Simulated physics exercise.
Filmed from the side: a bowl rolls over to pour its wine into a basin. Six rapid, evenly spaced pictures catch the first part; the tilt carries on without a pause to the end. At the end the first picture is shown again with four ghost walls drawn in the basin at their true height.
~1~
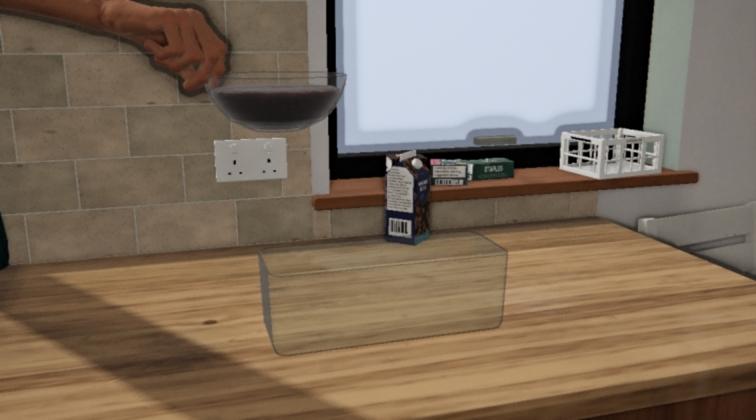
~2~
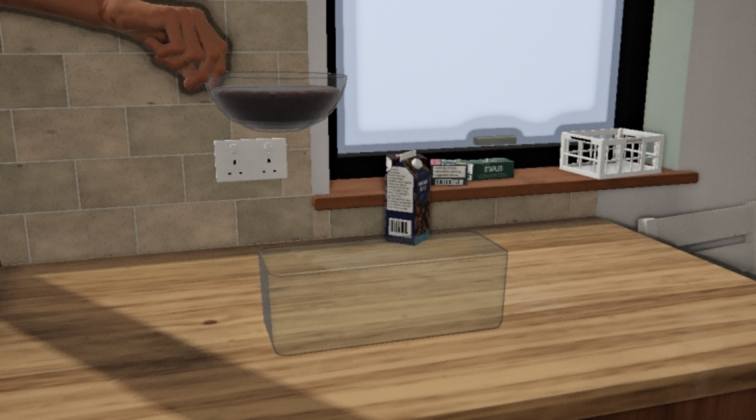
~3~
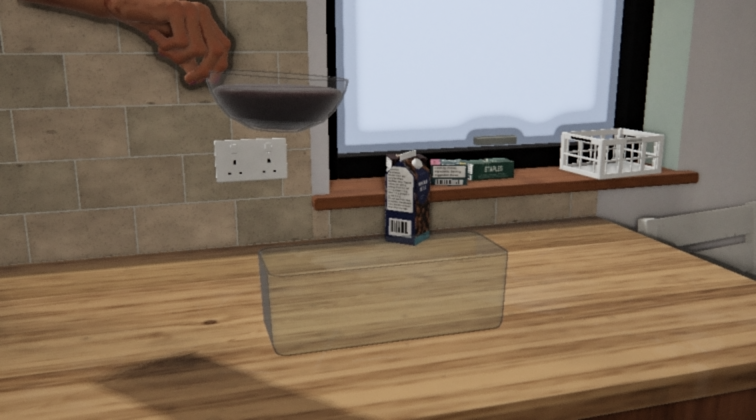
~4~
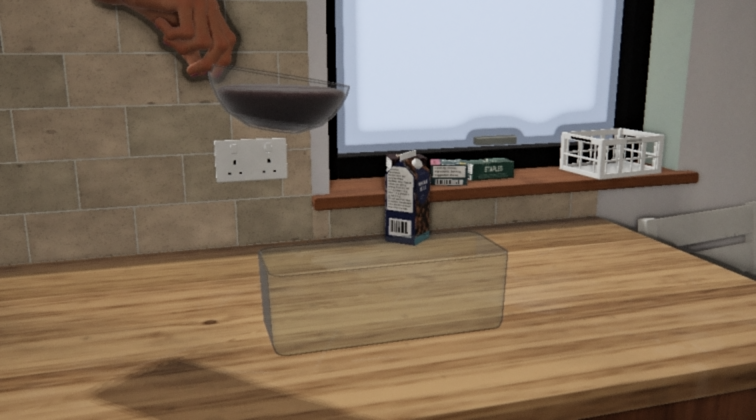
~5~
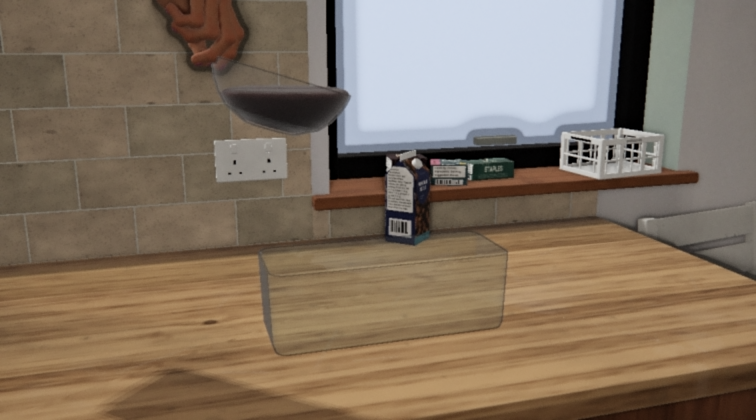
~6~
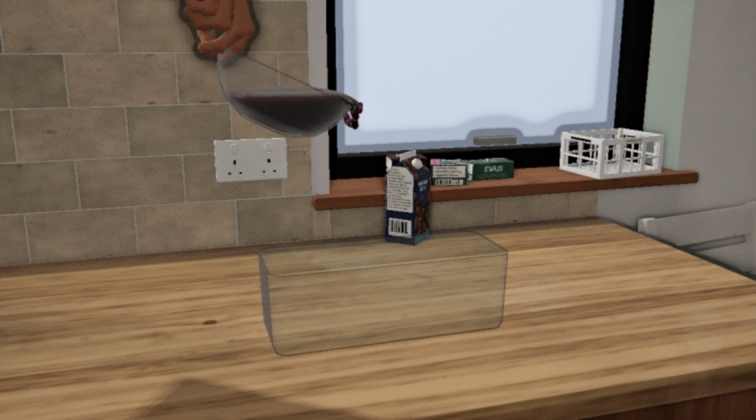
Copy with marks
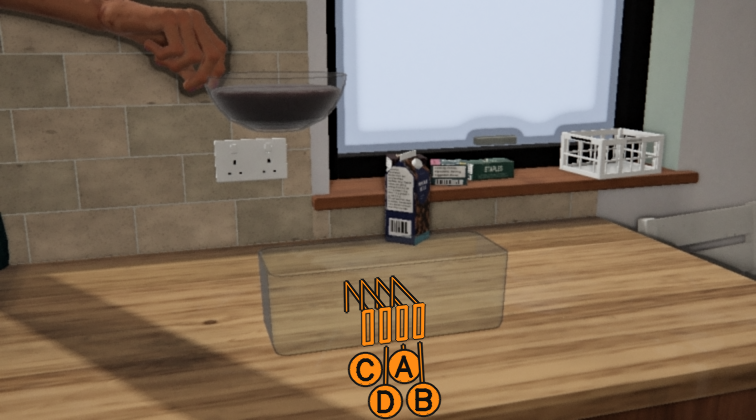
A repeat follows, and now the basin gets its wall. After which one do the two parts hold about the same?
It is B.
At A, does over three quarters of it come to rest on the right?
No.
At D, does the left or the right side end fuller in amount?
The right side.
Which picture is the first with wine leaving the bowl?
Picture 5.
On the marked copy, A at (403, 345); B at (419, 343); C at (369, 349); D at (386, 347).
If A is chosen, about 33 % ends left of the wall and 66 % right of it.
If B is chosen, about 52 % ends left of the wall and 46 % right of it.
If C is chosen, about 9 % ends left of the wall and 89 % right of it.
If D is chosen, about 19 % ends left of the wall and 79 % right of it.
